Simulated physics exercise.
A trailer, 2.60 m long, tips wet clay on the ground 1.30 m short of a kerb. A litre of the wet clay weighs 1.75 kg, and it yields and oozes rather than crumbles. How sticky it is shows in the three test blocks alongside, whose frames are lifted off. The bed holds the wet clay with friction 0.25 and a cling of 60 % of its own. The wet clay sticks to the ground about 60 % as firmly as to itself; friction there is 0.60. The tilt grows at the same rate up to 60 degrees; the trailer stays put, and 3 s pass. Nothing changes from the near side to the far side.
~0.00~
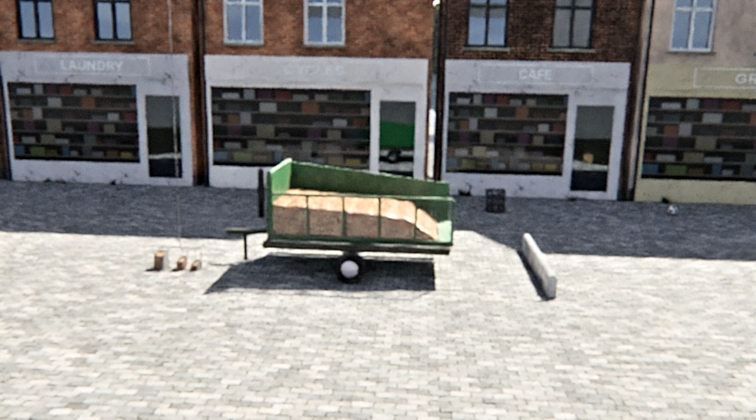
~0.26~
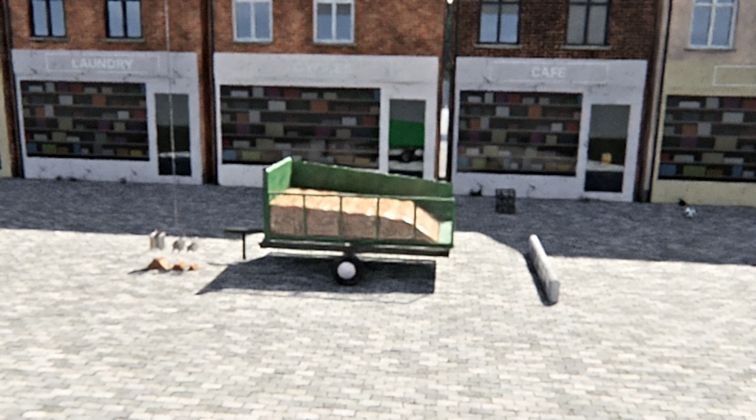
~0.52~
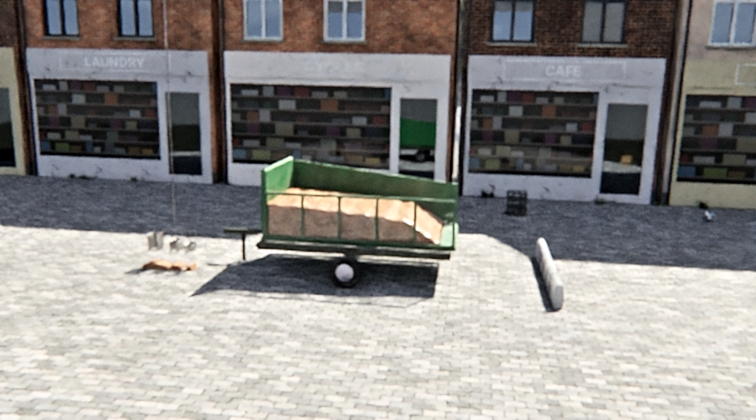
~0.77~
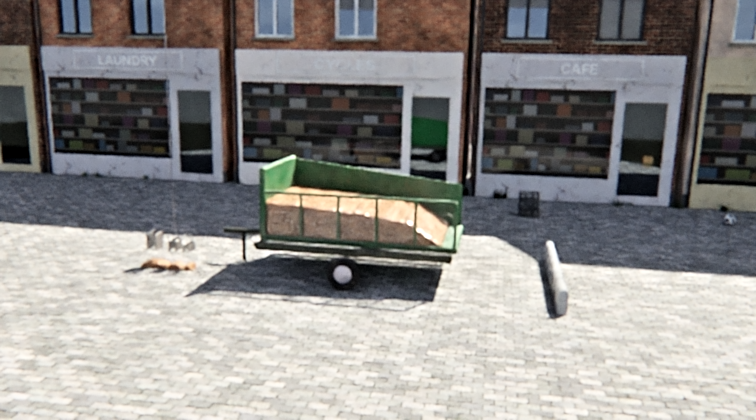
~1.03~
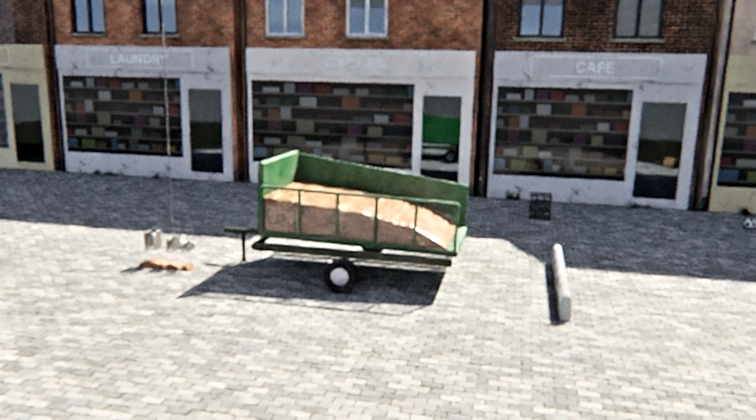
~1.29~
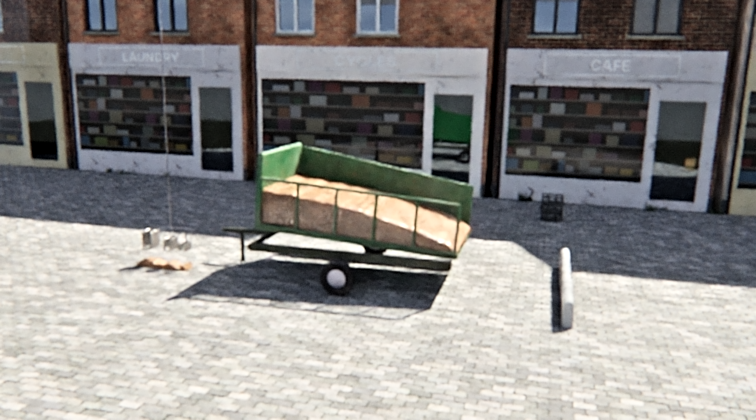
Green trailer of brown clay standing before shops as small blocks slump at left, then its bed tilting slightly, left end rising.
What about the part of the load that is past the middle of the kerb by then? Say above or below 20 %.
Expect below 20 %.
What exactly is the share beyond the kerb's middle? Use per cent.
Near 7 %.
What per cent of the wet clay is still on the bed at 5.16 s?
Near 0 %.
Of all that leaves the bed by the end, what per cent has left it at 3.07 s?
Some 40 per cent.
By 3.07 s, the tilt is 19 degrees, 64 % is on the bed and 0 % past the kerb's middle.
By 5.16 s, the tilt is 37 degrees, none is on the bed and 6 % past the kerb's middle.
By 7.26 s, the tilt is 54 degrees, none is on the bed and 7 % past the kerb's middle.
By 9.36 s, the tilt is 60 degrees, none is on the bed and 7 % past the kerb's middle.
By 11.06 s, at the end, the tilt is 60 degrees, none is on the bed and 7 % past the kerb's middle.
